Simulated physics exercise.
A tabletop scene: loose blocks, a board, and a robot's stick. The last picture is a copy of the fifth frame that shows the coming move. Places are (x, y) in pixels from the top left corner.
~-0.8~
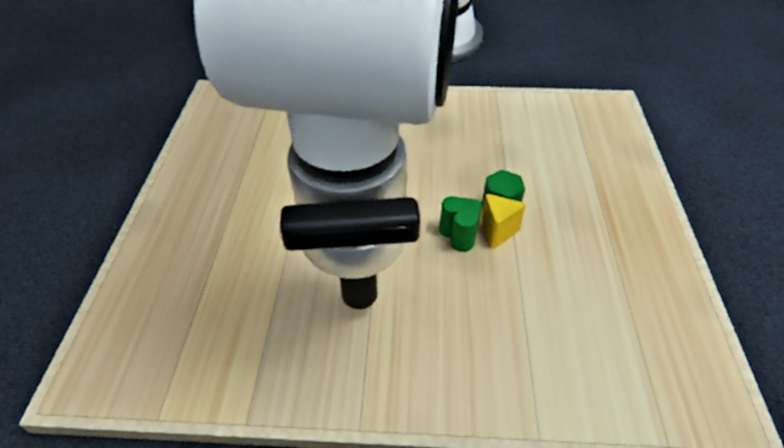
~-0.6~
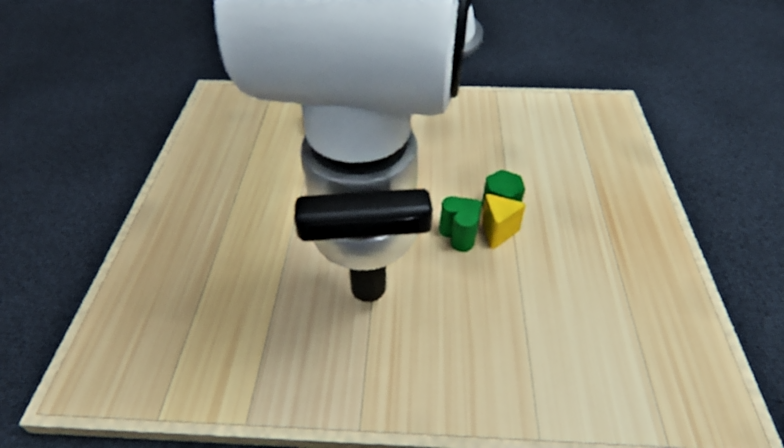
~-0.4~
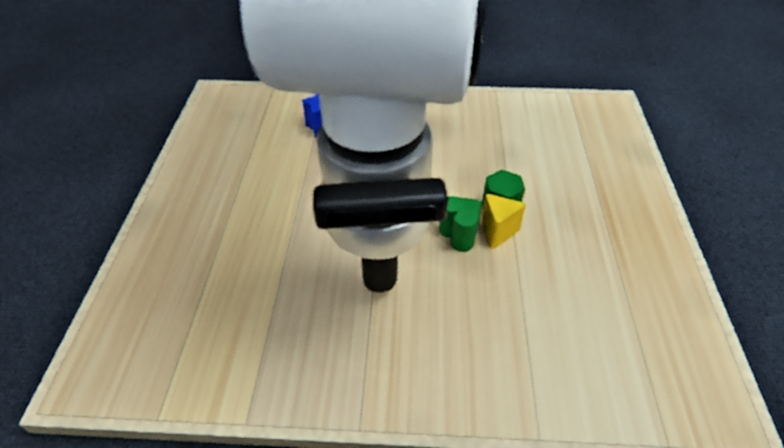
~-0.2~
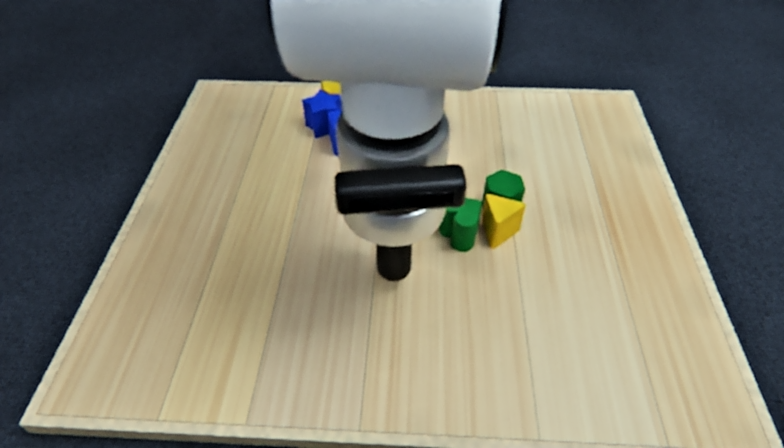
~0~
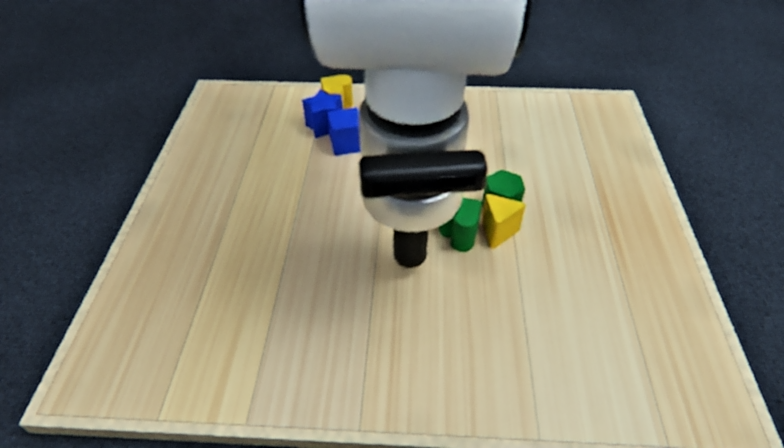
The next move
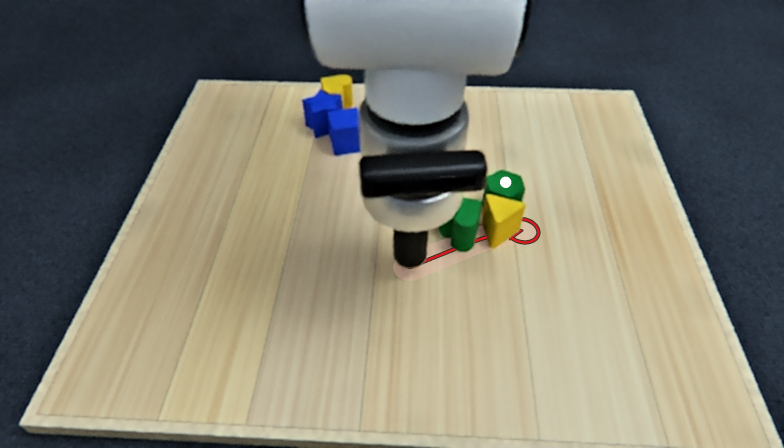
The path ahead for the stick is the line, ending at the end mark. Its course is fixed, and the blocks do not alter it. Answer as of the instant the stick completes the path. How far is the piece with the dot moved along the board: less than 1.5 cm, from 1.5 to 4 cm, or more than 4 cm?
That block covers between 1.5 and 4 cm.
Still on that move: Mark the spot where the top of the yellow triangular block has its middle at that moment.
It will end up at (556, 198).
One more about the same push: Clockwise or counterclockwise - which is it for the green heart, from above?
Looking down, my answer is that the green heart rotates anticlockwise.
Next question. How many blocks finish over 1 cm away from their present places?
My guess is at least three.
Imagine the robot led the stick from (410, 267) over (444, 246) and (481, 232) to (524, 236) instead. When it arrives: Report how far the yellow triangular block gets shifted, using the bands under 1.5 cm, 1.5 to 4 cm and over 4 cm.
Long: Over 4 cm.
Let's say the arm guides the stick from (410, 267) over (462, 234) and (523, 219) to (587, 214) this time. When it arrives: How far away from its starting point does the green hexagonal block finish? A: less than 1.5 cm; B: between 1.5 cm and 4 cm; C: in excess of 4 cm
Correct choice: C.
The drawn path runs from (410, 267) over (447, 252) and (484, 238) to (522, 230); the dot is on the green hexagonal block.
The first path, step by step. One third of the way, stick (449, 240); green heart (468, 205), turned 15° anticlockwise.
Two thirds of the way, stick (486, 226); green heart (484, 190), turned 60° anticlockwise; yellow triangular block (522, 205), turned 15° clockwise; green hexagonal block (513, 176).
At the end, stick (526, 218); green heart (486, 188), turned 80° anticlockwise; yellow triangular block (556, 198); green hexagonal block (514, 172), turned 15° clockwise.
